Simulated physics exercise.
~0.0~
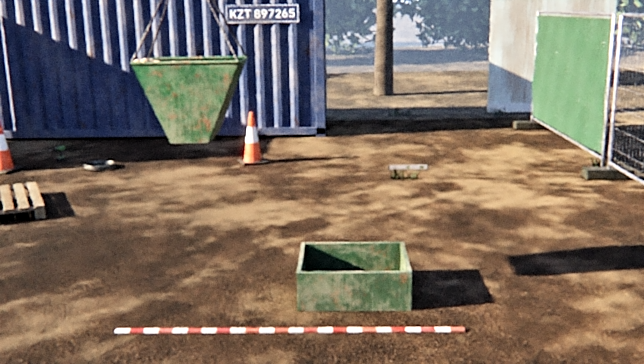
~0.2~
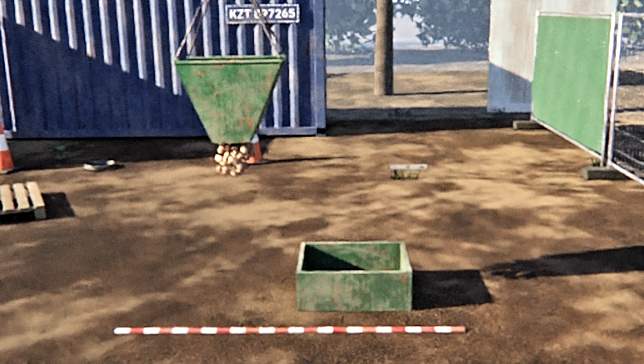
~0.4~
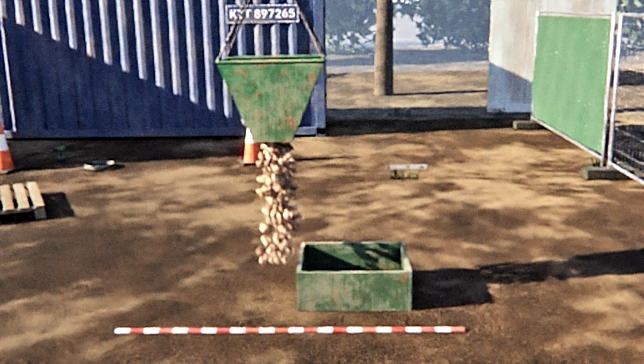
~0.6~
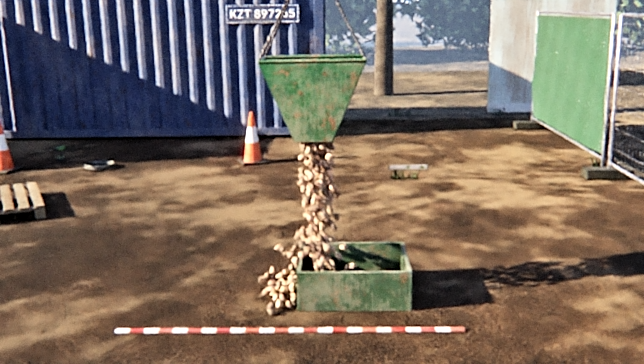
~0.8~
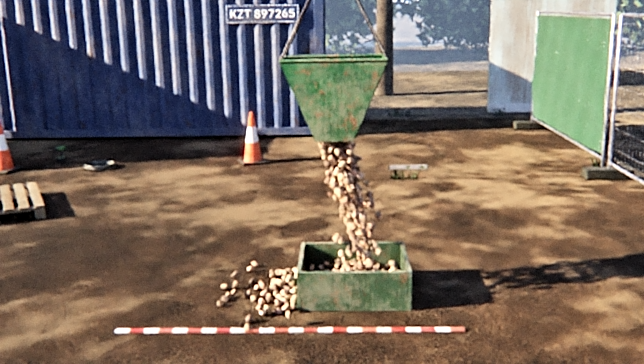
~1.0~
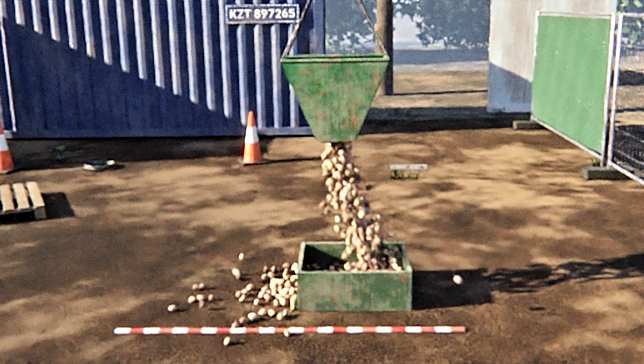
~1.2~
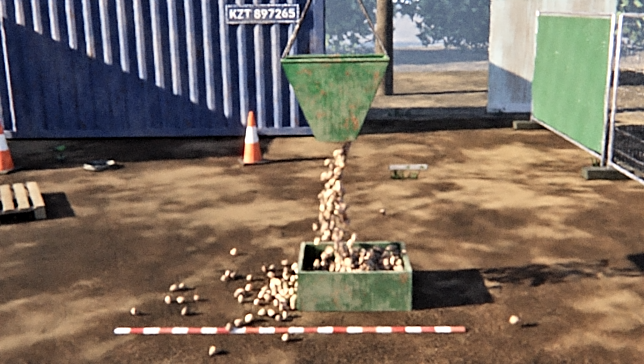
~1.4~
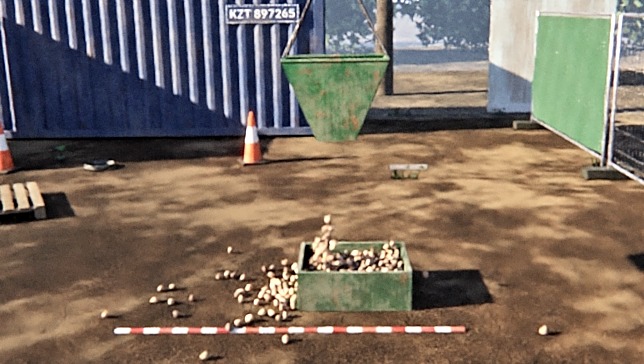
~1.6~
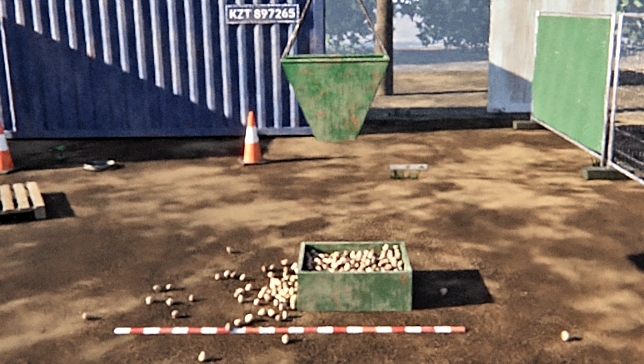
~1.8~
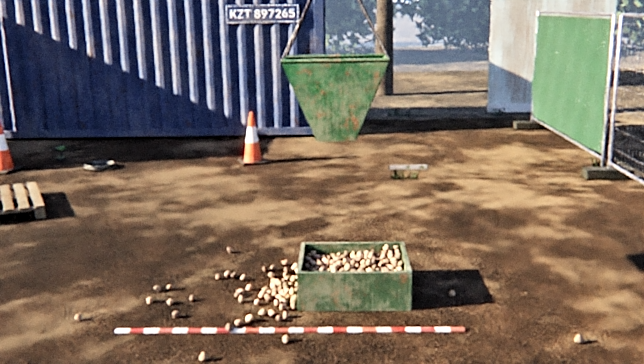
The clip shows a green hopper moving right past a blue container while releasing rounded cobbles, some landing left of a green bin before the hopper stops above it. The hopper empties, leaving most stones in the bin, a small pile beside it and a few strays scattered around.
